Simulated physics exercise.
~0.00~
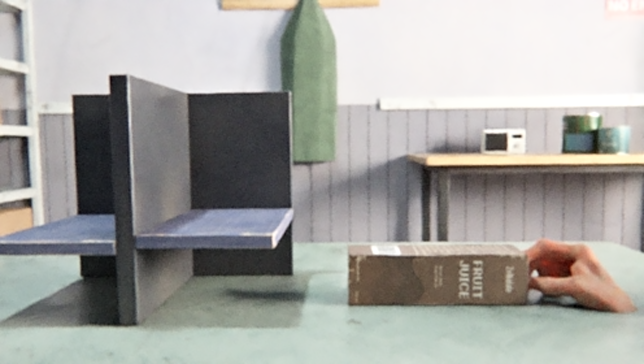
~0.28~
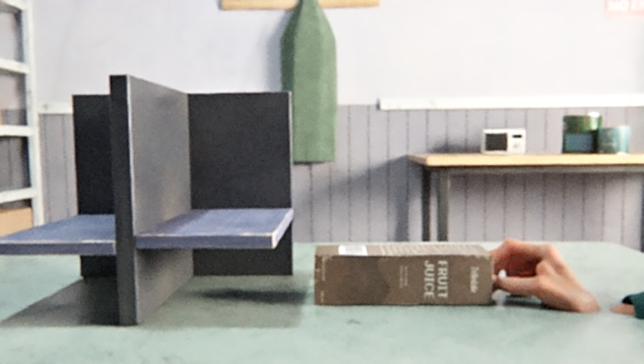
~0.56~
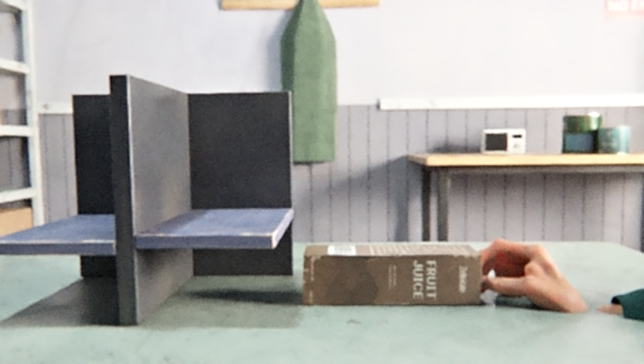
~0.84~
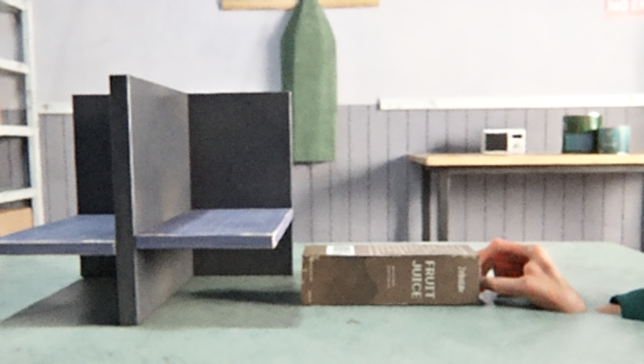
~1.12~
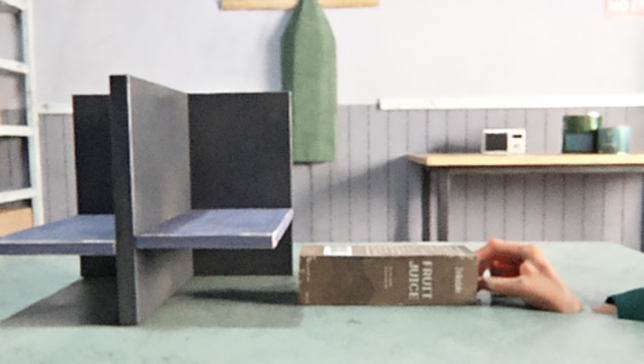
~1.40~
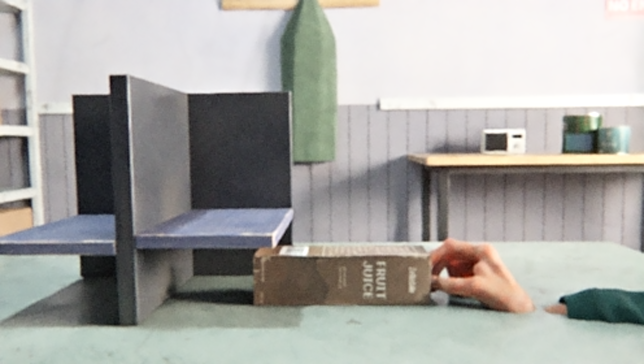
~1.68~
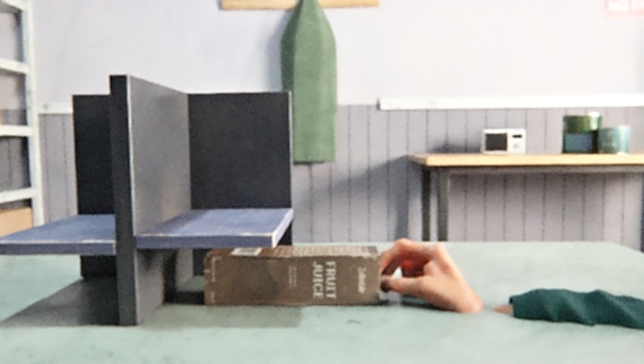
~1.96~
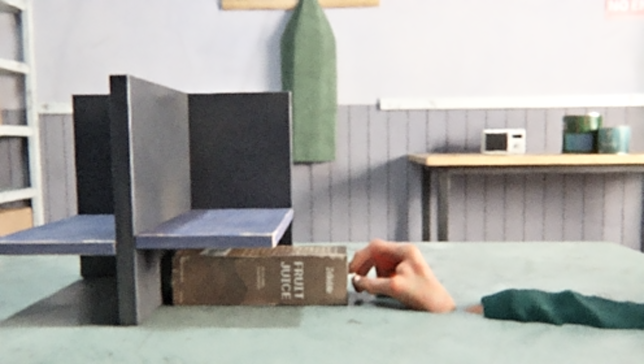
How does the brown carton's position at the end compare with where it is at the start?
At the start the carton lies out in the open to the right of the shelf, while at the end it is farther left, with much of its length under the blue board and its right end still sticking out.
